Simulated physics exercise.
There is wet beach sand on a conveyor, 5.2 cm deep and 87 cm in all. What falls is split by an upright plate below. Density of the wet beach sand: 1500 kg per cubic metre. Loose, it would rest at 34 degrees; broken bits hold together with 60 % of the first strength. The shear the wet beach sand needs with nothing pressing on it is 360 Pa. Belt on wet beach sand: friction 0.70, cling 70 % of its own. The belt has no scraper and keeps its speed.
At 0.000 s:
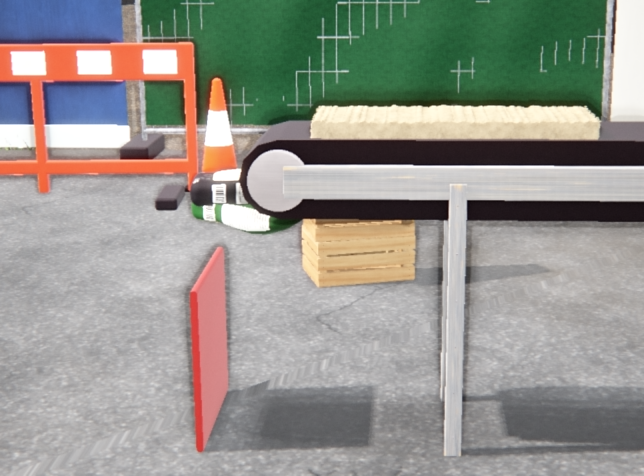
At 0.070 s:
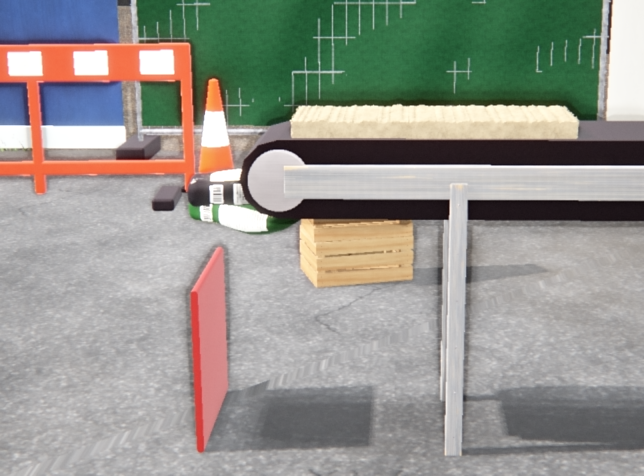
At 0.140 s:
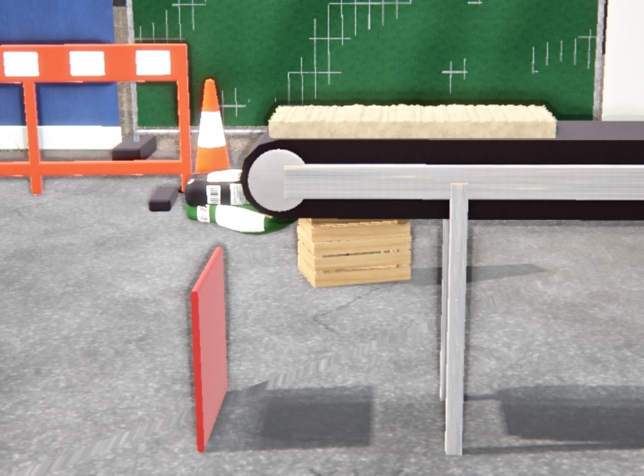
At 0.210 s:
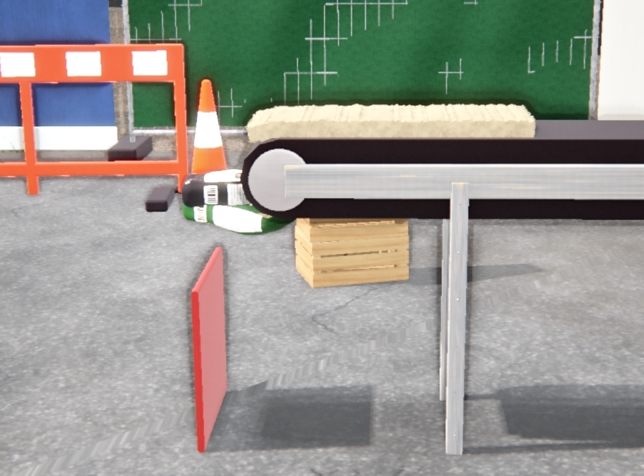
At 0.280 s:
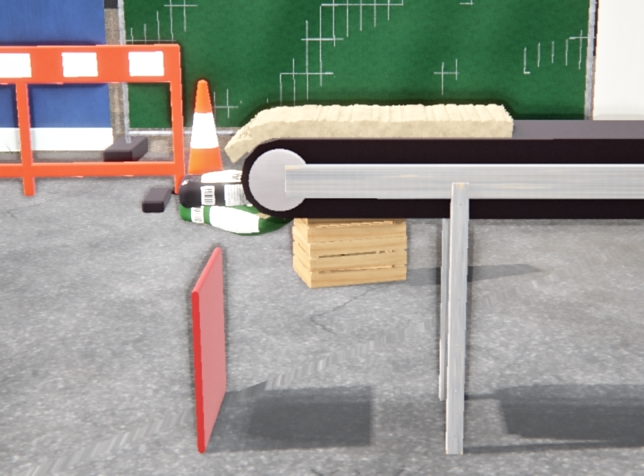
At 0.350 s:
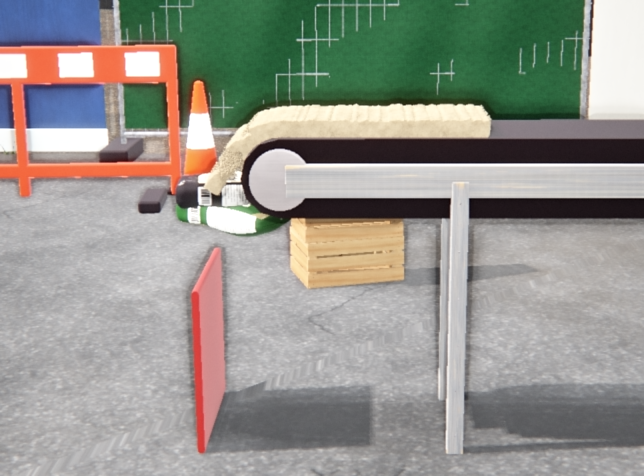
A long pale slab of sand slides left along the conveyor and bends down over its rounded end.
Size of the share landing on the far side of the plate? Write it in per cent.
Some 76 %.
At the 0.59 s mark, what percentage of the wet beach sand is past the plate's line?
About 18 per cent.
By 0.59 s, 19 % is beyond the plate's line.
By 0.87 s, 42 % is beyond the plate's line.
By 1.16 s, 65 % is beyond the plate's line.
By 1.44 s, 76 % is beyond the plate's line.
By 2.65 s, at the end, 76 % is beyond the plate's line.
